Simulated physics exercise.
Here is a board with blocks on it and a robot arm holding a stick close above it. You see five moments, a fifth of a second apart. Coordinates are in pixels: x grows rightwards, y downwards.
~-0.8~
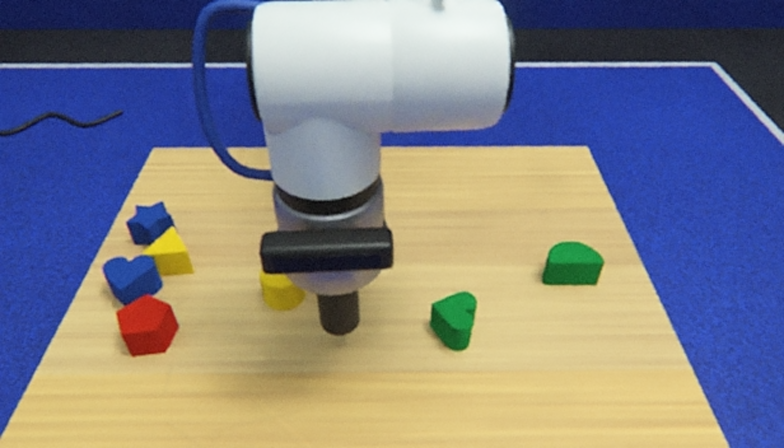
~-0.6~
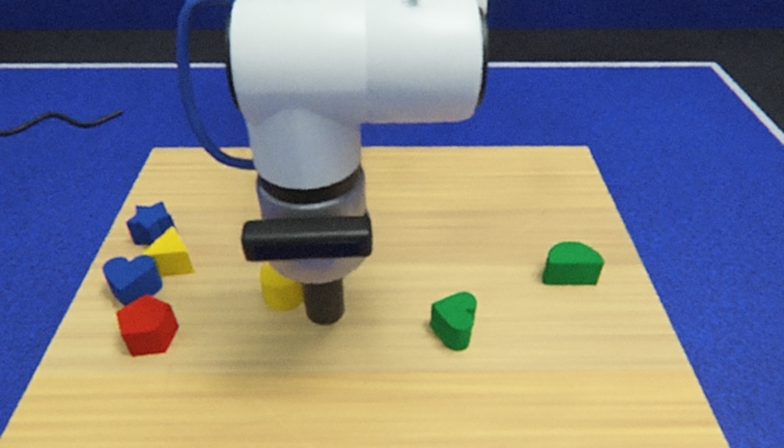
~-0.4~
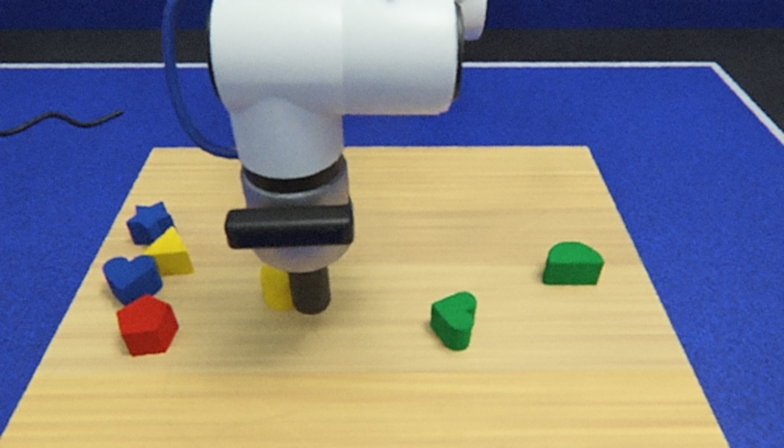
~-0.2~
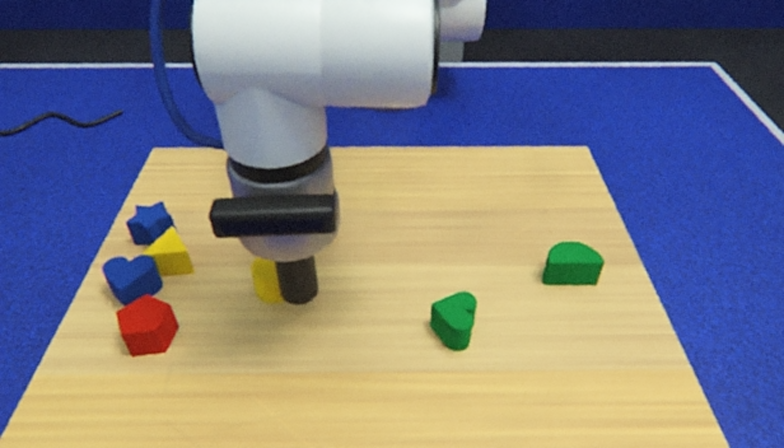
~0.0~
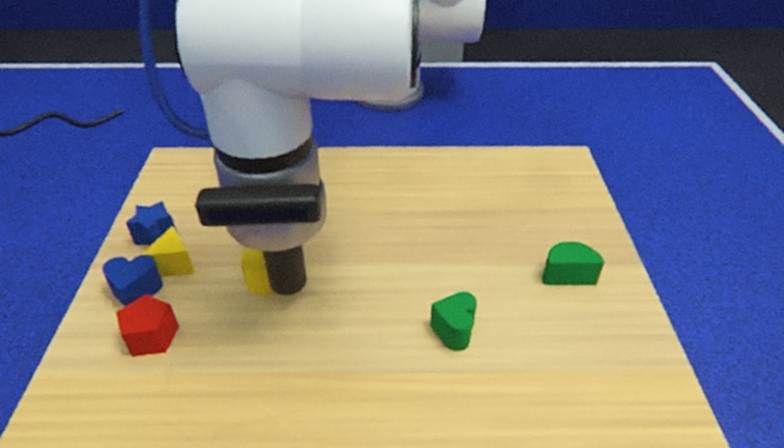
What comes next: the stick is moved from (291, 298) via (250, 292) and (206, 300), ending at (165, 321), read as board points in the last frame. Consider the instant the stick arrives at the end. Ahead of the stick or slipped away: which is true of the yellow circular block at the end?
Most likely the yellow circular block slides off.
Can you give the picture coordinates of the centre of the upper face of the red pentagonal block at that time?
Somewhere near (121, 328).
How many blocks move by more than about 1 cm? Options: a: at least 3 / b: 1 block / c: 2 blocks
Correct choice: C.
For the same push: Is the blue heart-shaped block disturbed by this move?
When the path is over, the blue heart-shaped block is still on its spot.
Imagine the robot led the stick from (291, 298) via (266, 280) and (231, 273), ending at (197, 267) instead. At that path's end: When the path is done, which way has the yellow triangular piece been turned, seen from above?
It spins clockwise.
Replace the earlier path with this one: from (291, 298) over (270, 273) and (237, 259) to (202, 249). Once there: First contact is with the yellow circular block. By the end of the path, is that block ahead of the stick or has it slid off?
Ahead to the end.
The first path, step by step. One third of the way, stick at (245, 275); yellow circular block at (236, 243).
Two thirds of the way, stick at (201, 283); yellow circular block at (233, 242).
At the end, stick at (158, 305); blue heart-shaped block in place; red pentagonal block at (121, 328); yellow circular block at (233, 242).
